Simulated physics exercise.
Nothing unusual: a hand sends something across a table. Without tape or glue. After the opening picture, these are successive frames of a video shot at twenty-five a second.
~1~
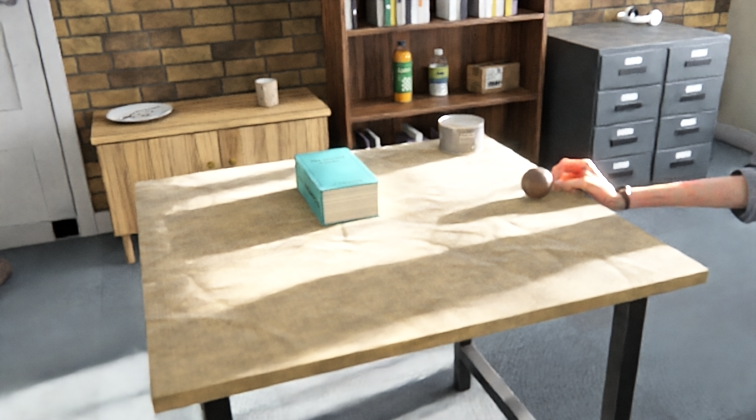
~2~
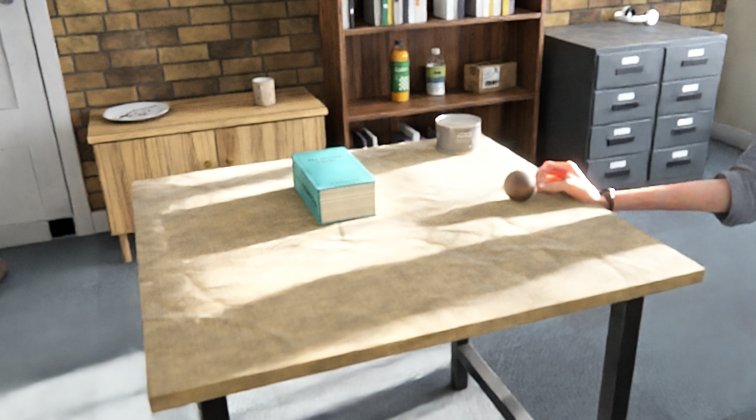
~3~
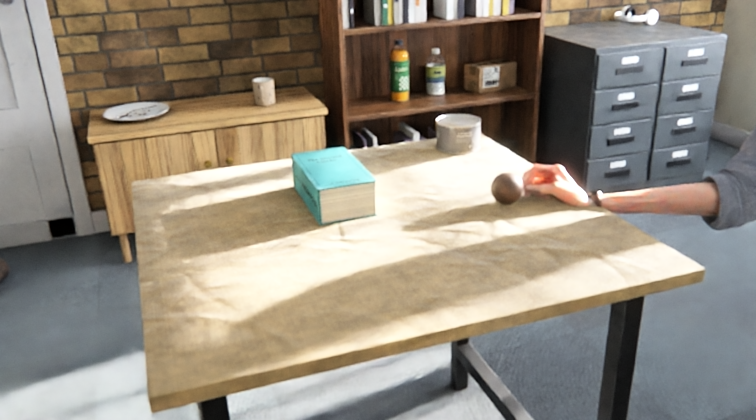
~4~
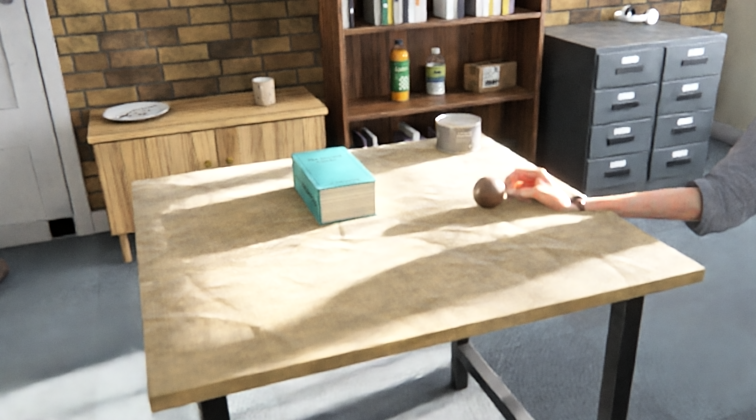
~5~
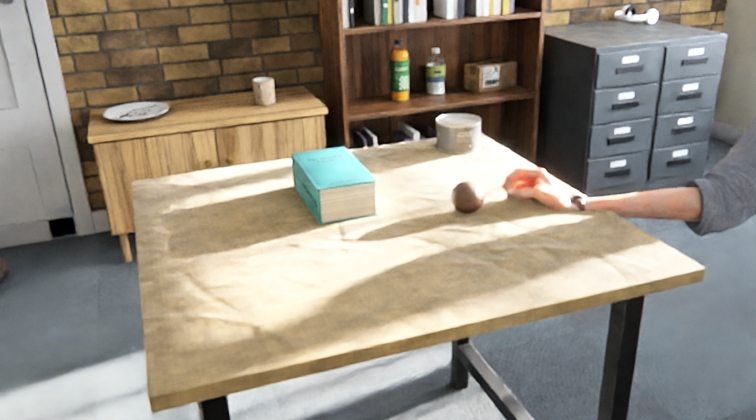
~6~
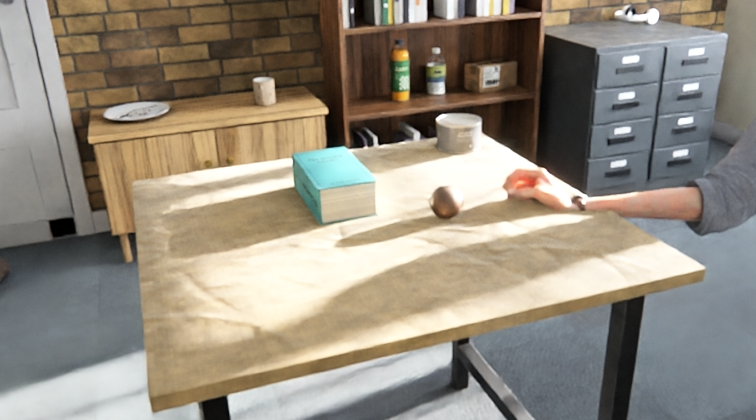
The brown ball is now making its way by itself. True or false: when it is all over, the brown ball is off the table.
True.
Then, 0.40 s after the last picture, brown ball rolled well along near (210, 256).
Then, 0.80 s after the last picture, brown ball now off the table.
By the end, off the table, brown ball.
